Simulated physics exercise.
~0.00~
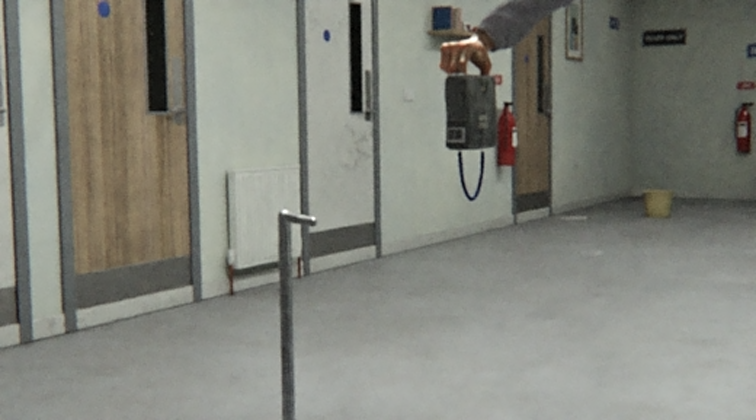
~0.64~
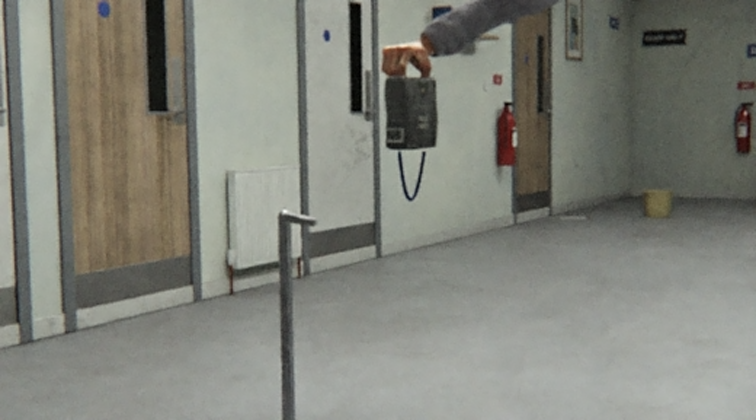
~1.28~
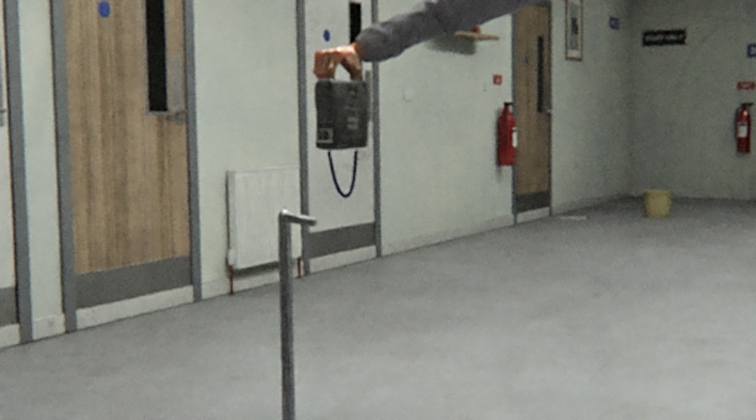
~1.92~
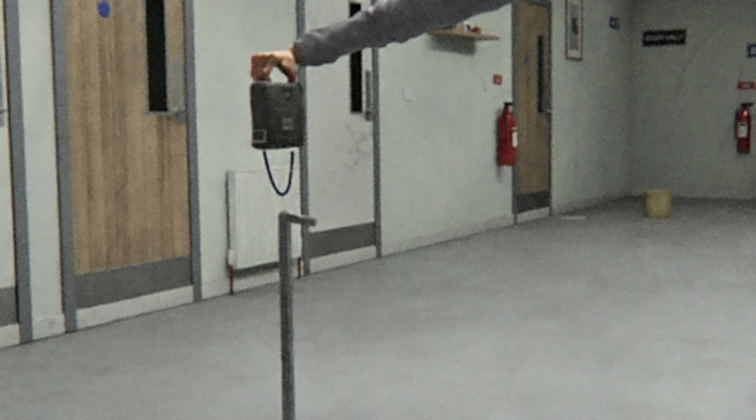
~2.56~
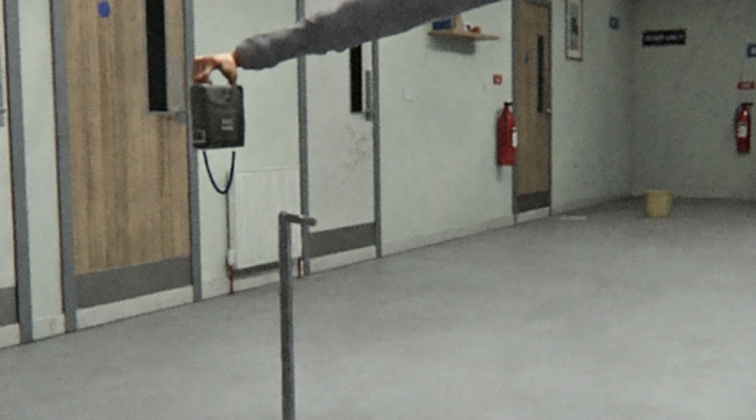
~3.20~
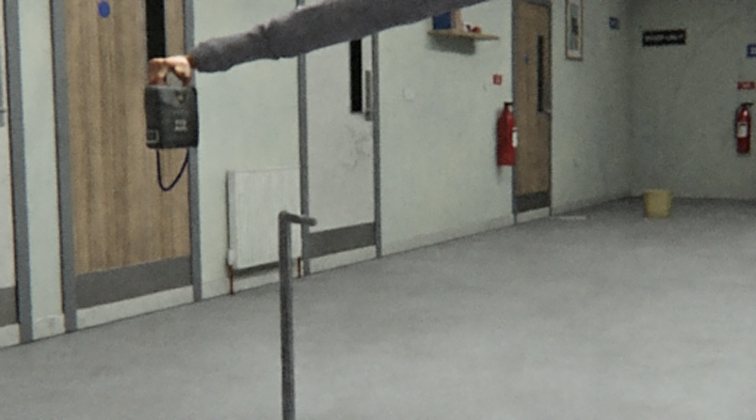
A grey pouch with a dark cord loop hanging beneath it is carried leftward by a hand on an outstretched, grey-sleeved arm along a corridor. It passes above a standing metal post with a short hook, stays upright, and ends clear of it on the left, still held.
